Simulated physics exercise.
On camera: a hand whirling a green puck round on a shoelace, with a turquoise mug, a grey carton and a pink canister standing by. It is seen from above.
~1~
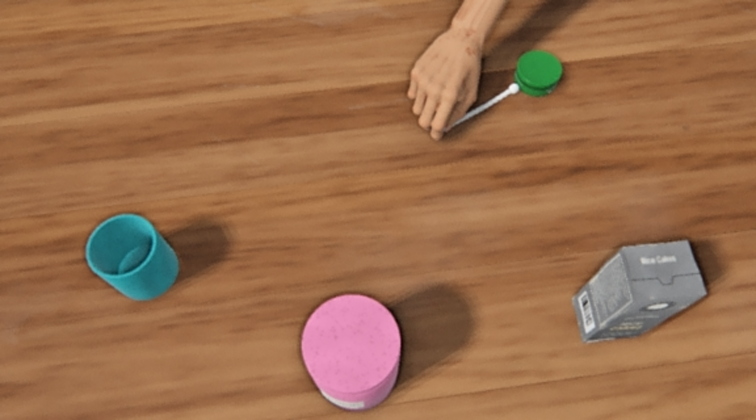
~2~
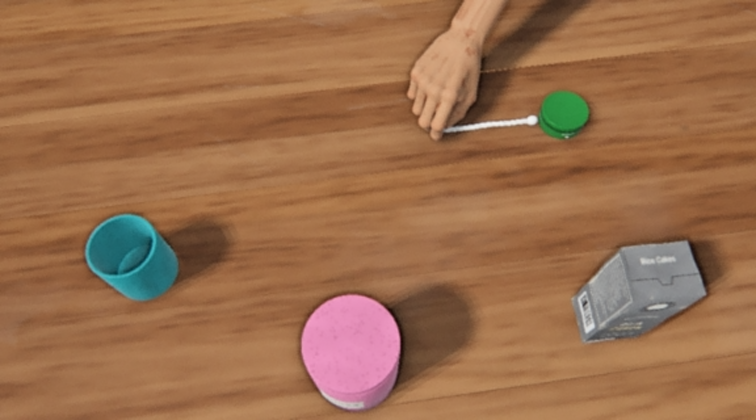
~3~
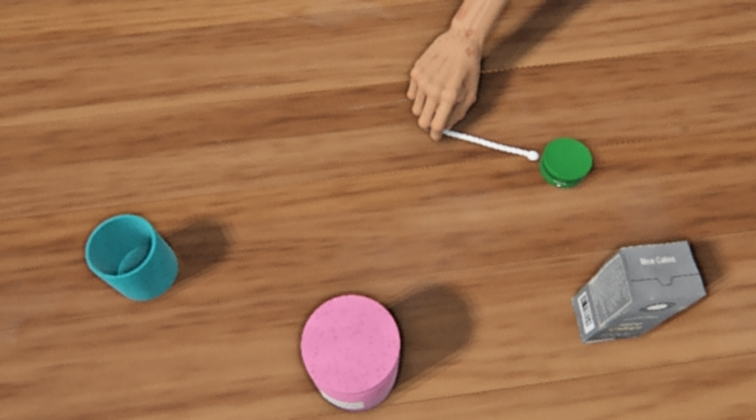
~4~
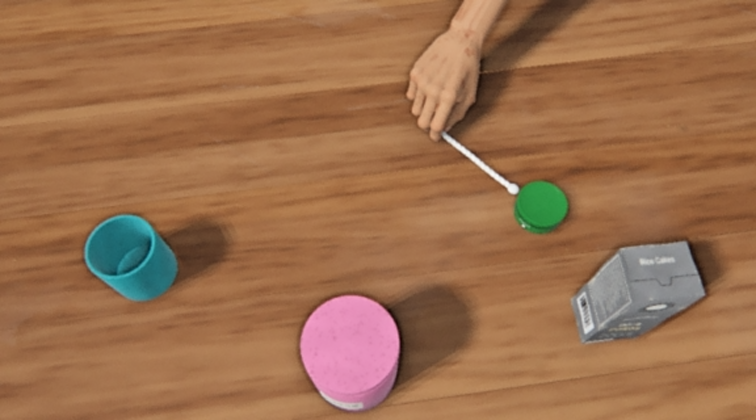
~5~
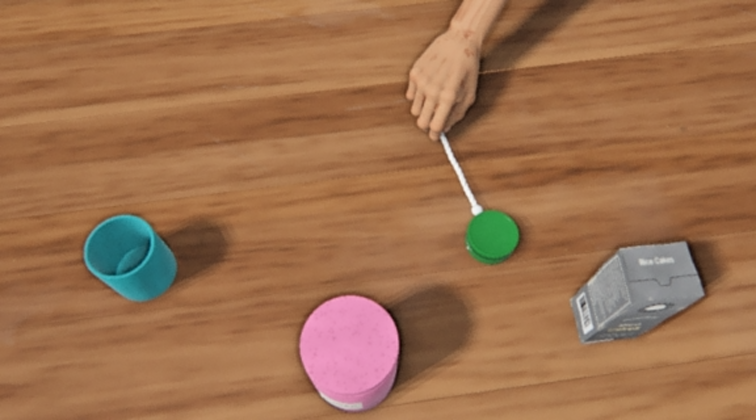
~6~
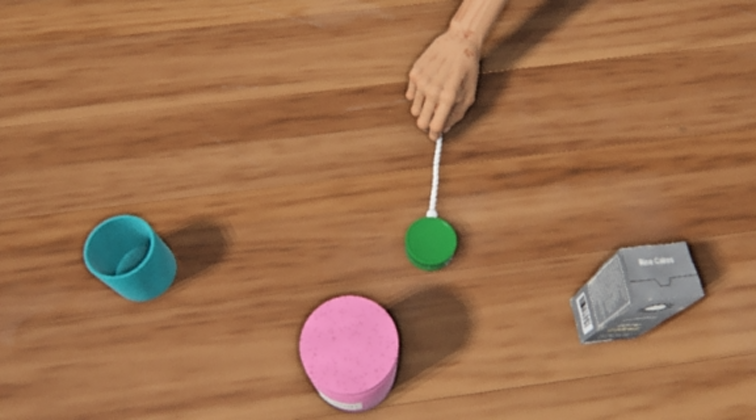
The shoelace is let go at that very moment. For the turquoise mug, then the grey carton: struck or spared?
The turquoise mug stays untouched. The grey carton remains clear.
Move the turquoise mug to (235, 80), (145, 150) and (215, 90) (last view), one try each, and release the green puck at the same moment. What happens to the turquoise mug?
At the first it is missed; at the second it is bumped; at the third it is spared.
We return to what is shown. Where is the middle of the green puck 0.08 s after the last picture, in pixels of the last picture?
Close to (317, 215).
Then, 0.08 s after the last picture, puck near (317, 215).
Then, 0.20 s after the last picture, puck near (188, 180).
At rest, puck near (43, 139). The turquoise mug remains clear and the grey carton escapes it.
